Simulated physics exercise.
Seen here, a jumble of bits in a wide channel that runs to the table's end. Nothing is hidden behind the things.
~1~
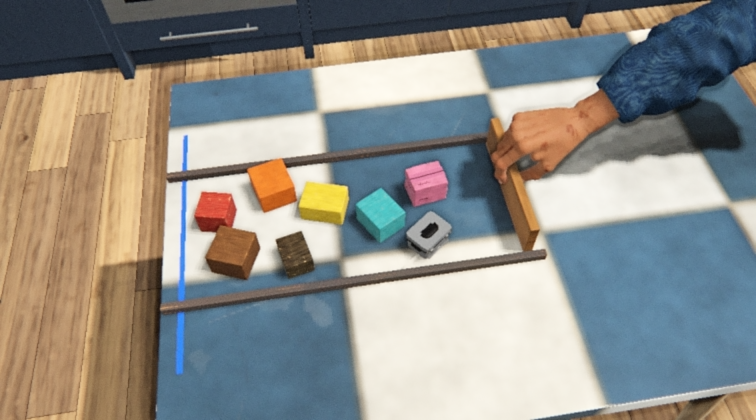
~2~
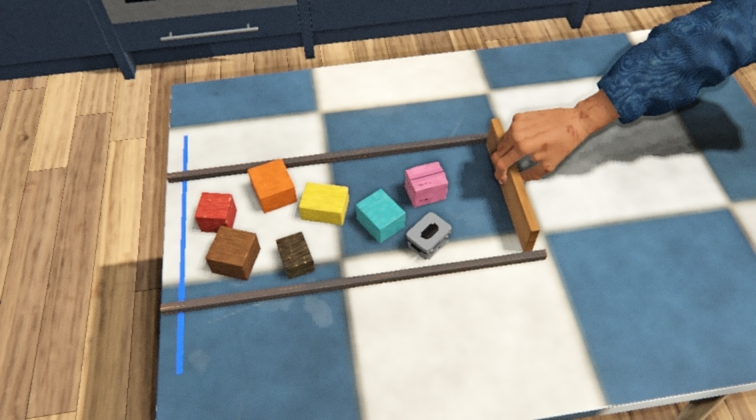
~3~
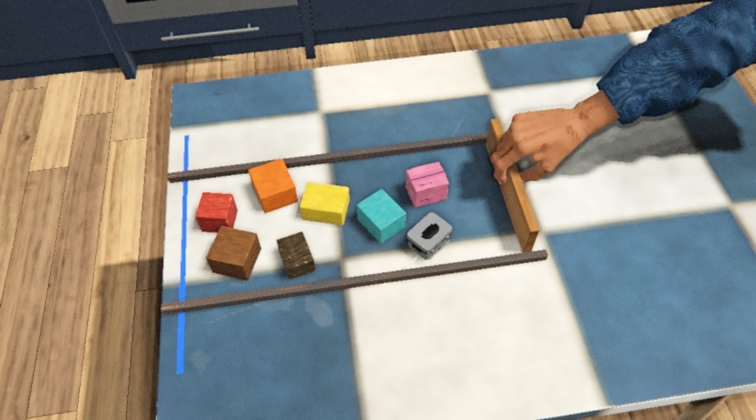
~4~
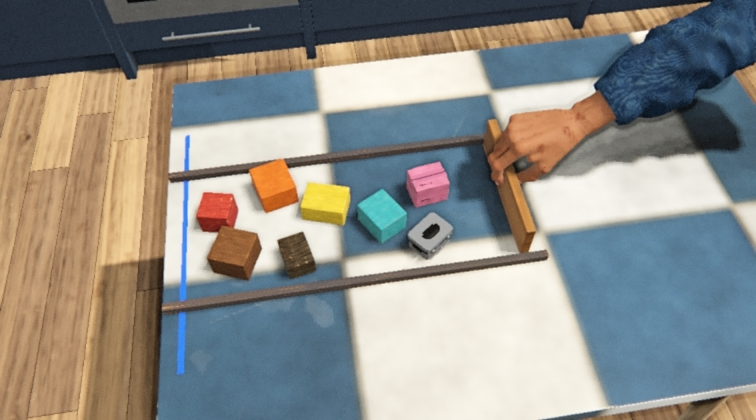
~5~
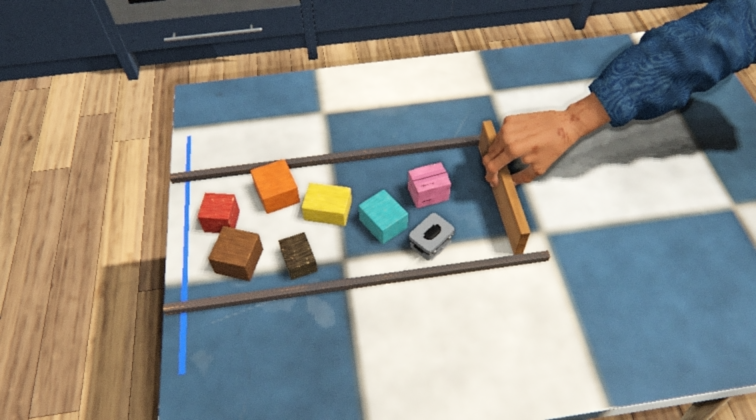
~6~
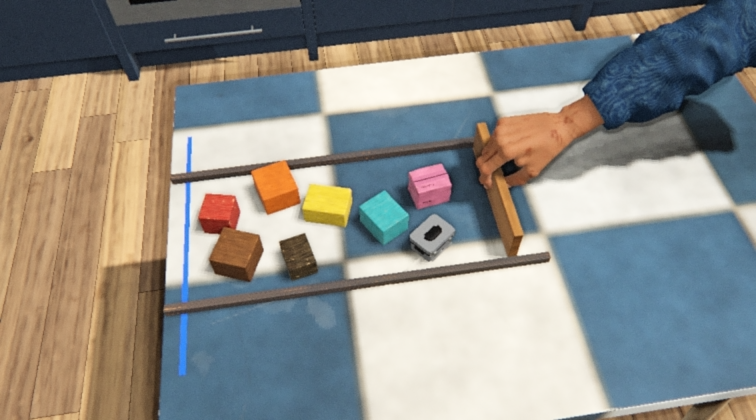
A hand in a blue sleeve held a wooden board upright across a channel on a checkered table and slid it slightly left, while the colorful blocks between the rails stayed practically still.
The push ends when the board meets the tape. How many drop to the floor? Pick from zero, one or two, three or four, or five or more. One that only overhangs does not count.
The number that fall off is five or more.
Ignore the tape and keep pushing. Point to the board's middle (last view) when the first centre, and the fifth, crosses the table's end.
About (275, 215), then (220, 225).
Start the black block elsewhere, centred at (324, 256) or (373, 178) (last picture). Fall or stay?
In turn it is lost; remains up.
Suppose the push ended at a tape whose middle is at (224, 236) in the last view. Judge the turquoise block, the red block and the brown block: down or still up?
The turquoise block survives; the red block falls; the brown block falls.
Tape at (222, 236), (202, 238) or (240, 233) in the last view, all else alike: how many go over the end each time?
It would be 4, 5 and 3.
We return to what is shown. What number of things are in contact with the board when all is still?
That makes 1.
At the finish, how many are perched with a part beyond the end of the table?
Overhanging: 1.
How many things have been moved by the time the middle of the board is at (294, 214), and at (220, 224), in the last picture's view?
The counts are 8 and 8.
A little later, none off yet; red block at rest near (220, 214); brown block at rest near (237, 255); orange block at rest near (276, 188).
Next, none off yet; red block moving near (213, 216); brown block at rest near (235, 254); orange block shifted about its own width near (223, 187).
Later still, one off so far; red block dropping near (167, 318); brown block shifted well along near (159, 257); orange block on its side near (152, 209).
When it is over, the number that fall off is five or more; down, grey case, turquoise block, yellow block, black block, orange block, brown block and red block.
